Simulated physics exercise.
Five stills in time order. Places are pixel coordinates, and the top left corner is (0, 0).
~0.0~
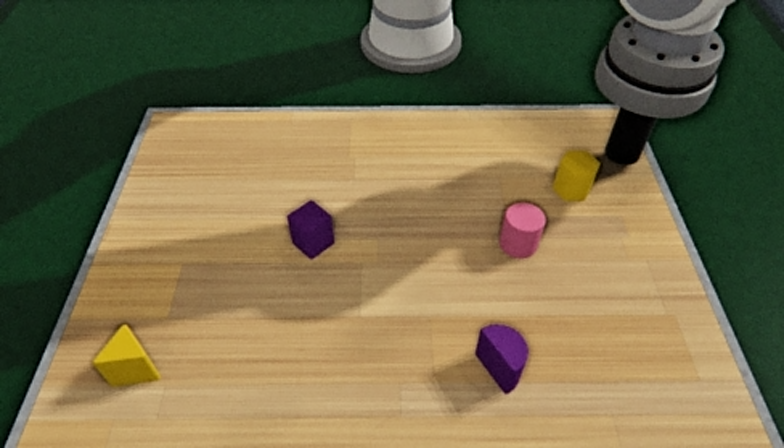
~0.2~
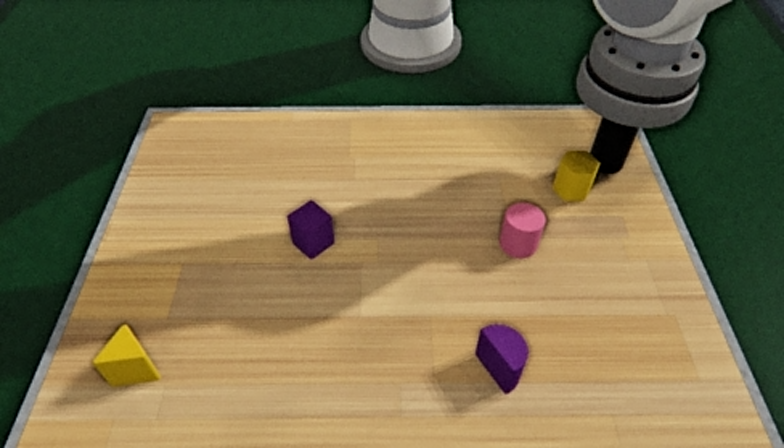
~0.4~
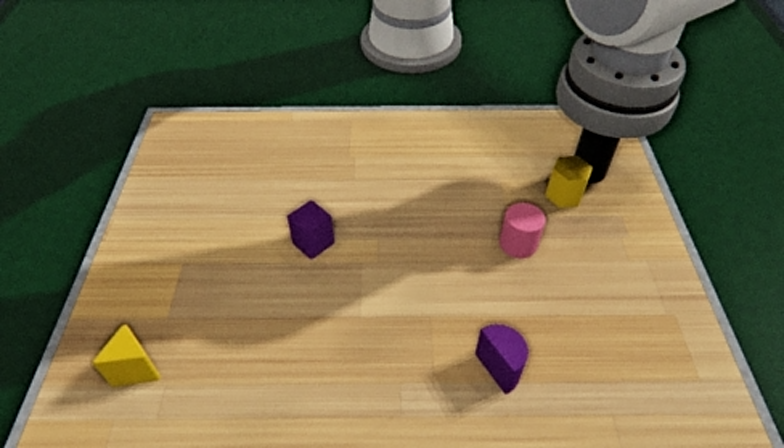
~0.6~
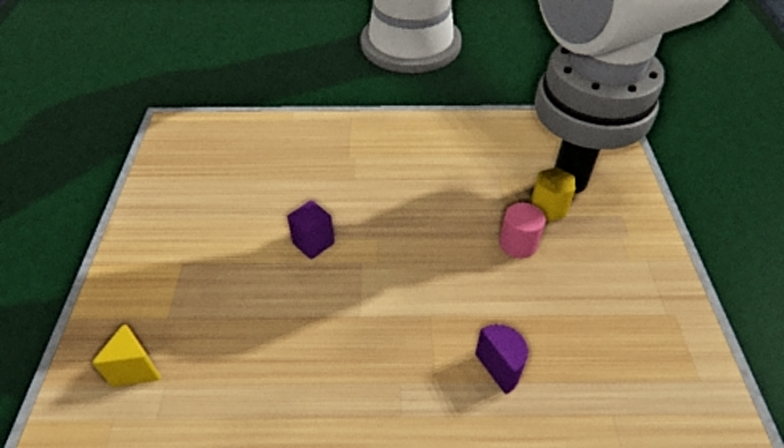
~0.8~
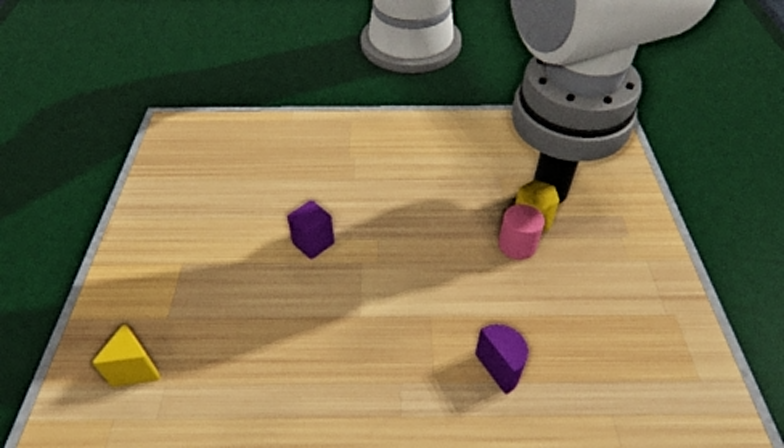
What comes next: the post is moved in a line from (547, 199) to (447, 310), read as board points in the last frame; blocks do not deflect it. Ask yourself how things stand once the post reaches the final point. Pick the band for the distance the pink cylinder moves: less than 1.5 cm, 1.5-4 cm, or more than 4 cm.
It's set to move over 4 cm.
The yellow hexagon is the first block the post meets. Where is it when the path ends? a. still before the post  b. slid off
(a)
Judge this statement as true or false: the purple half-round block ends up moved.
The claim does not hold.
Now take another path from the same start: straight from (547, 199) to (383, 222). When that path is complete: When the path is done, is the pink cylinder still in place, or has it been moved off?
It does get moved.
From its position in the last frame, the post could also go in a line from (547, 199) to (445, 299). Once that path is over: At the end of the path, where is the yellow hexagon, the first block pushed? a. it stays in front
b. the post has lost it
a: It stays in front.
What follows on the original path. One third of the way, post (519, 226); pink cylinder (494, 259); yellow hexagon (505, 229).
Two thirds of the way, post (485, 263); pink cylinder (467, 308); yellow hexagon (470, 272).
At the end, post (448, 304); purple half-round block in place; pink cylinder (447, 350); yellow hexagon (424, 314).
